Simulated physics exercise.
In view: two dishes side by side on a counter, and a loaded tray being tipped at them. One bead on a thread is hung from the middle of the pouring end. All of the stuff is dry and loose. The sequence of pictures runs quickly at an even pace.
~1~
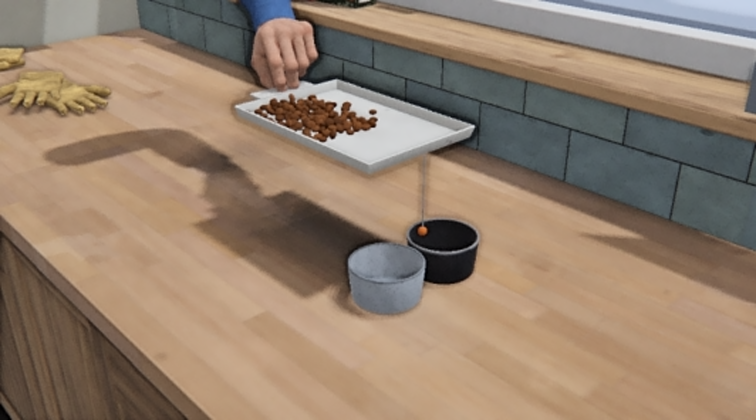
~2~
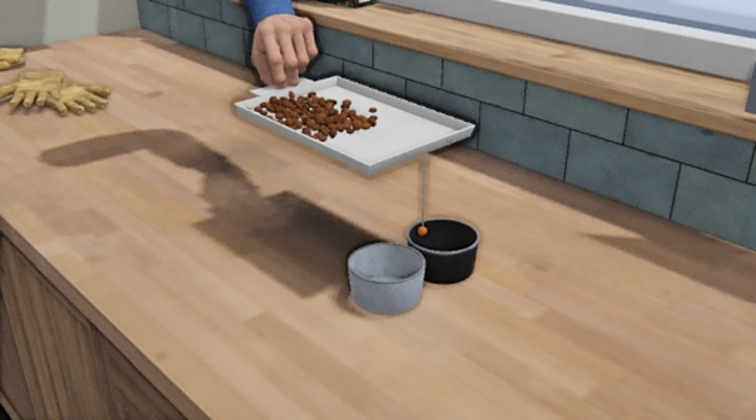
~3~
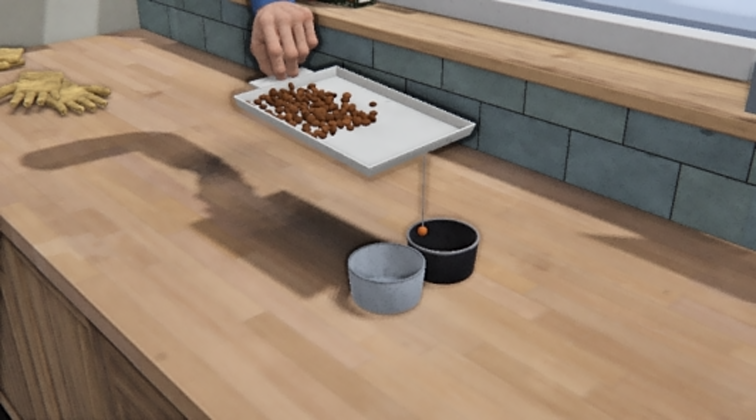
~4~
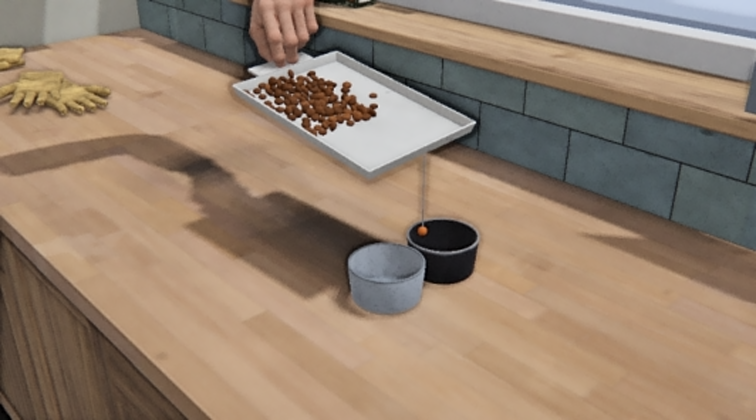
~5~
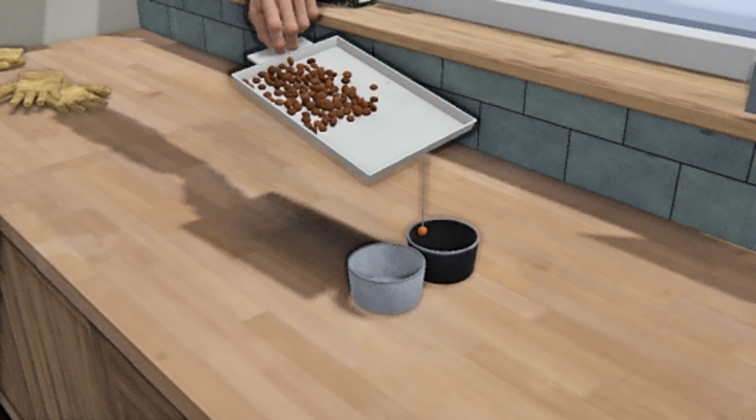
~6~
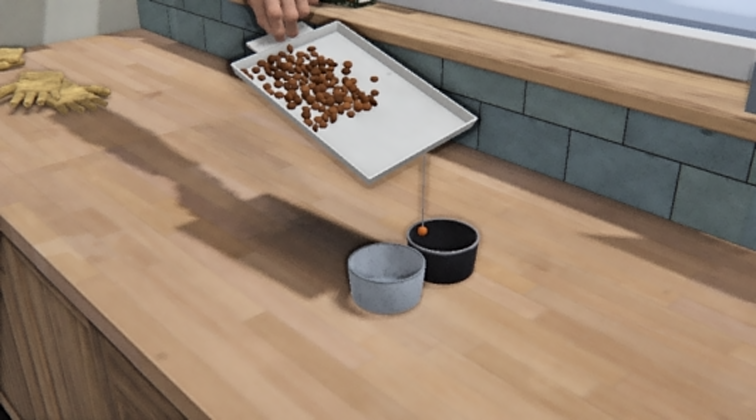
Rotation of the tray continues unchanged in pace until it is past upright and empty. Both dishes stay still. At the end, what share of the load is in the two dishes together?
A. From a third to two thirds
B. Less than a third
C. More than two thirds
A.
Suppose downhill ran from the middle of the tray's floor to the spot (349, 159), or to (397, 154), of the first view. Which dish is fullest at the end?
For the first place you'd get the left-placed dish, for the second the left-placed dish.
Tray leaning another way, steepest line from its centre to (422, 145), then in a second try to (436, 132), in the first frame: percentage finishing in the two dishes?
Lab note: Try one about 30 %, try two 20 %.
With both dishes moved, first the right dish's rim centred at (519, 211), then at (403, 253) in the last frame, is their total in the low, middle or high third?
Less than a third, then in the middle band.
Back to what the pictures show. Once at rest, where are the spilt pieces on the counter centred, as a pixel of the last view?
Roughly at pixel (413, 365).
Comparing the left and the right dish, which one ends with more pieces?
It's the one on the left.
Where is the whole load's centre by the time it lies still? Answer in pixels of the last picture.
Centre at rest: Close to (391, 304).
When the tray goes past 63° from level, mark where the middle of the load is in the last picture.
Check around (366, 160) in the last picture.
Shortly afterwards, tray tipped steeply; the bulk on the tray; a little in the air.
Next, tray tipped right over; a little on the tray; near half in the left dish; near half outside both; only a few in the air.
Some moments later, tray tipped past a quarter turn; near half in the left dish; near half outside both.
In the end, tray tipped past a quarter turn; near half in the left dish; none at all in the right dish; near half outside both.
